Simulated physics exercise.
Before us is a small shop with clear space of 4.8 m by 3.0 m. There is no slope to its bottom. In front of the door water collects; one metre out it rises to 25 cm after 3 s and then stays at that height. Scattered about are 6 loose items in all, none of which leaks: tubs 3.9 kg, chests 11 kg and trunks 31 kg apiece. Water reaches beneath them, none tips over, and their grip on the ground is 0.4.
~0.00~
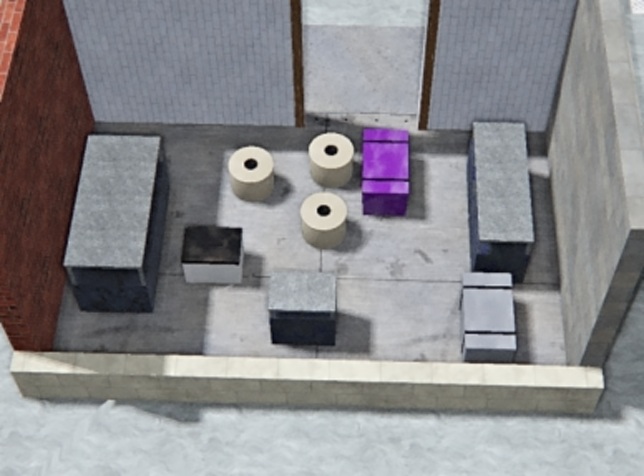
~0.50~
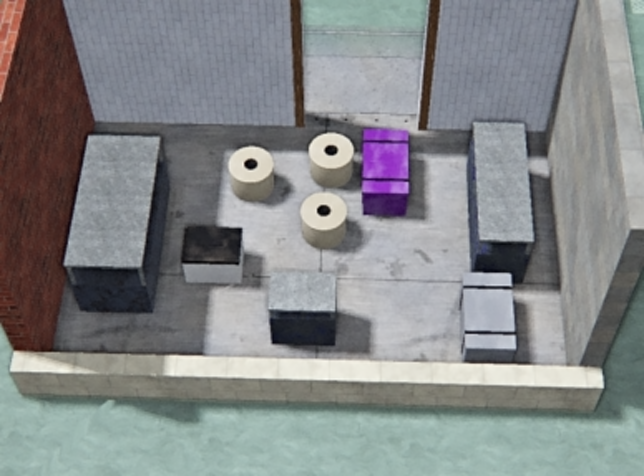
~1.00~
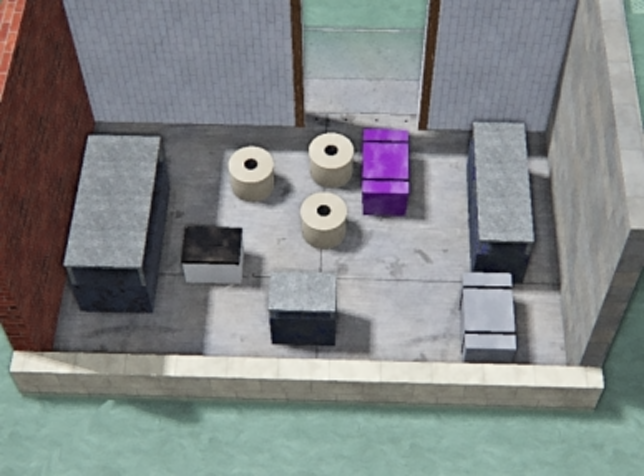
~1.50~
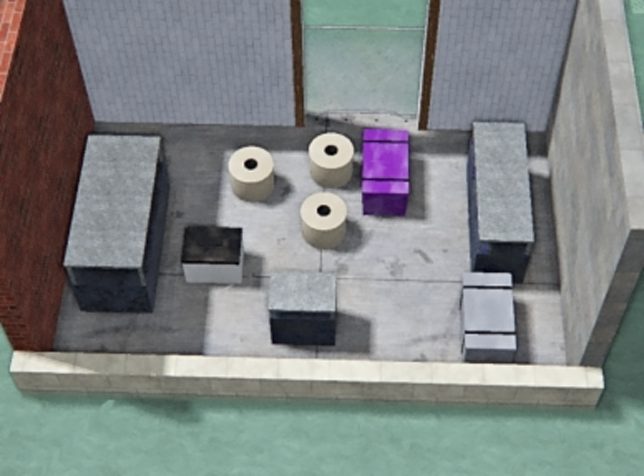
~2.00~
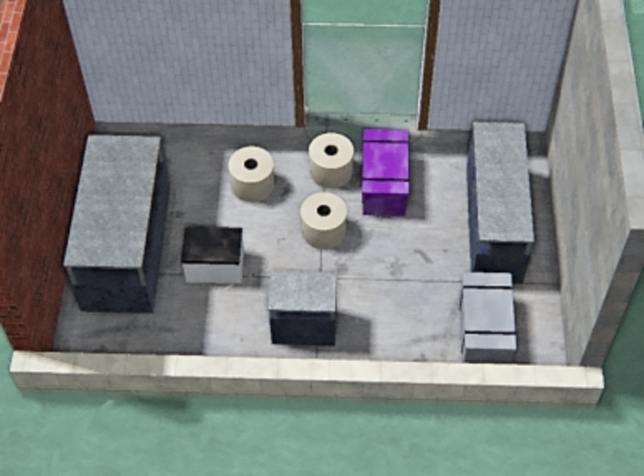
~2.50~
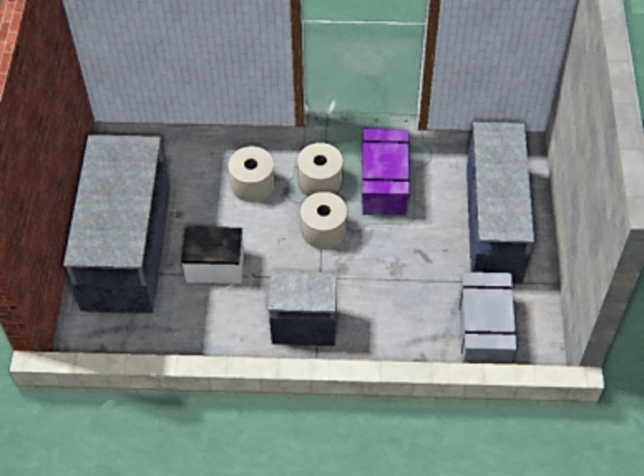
Greenish water spreading outside a small walled shop, then one cream cylinder near the doorway shifting slightly left, the purple trunk staying still.
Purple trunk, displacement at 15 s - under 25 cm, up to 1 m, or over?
It will be swept well away.
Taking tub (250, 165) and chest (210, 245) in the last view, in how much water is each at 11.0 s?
Roughly 8 and 17 cm.
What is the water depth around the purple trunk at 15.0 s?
I'd say around 23 cm.
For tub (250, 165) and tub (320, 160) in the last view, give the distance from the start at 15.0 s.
One is off by 60 cm, the other by 100 cm, in the order asked.
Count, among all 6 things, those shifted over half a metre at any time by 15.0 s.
The tally stands at 5.
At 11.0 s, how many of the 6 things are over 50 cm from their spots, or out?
That would be 4.
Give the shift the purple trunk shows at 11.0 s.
It is about 200 cm out of place by then.
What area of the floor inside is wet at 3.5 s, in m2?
That flooded area is roughly 5.0 m2.
After 3.5 s the purple trunk is near (395, 198), 0.5 m from its start, aground; 1 afloat.
After 6.8 s the purple trunk is near (377, 322), 1.9 m from its start, afloat; 5 afloat.
After 11.0 s the purple trunk is near (361, 317), 1.9 m from its start, afloat; 6 afloat.
After 15.0 s the purple trunk is near (361, 315), 1.9 m from its start, afloat; 6 afloat.
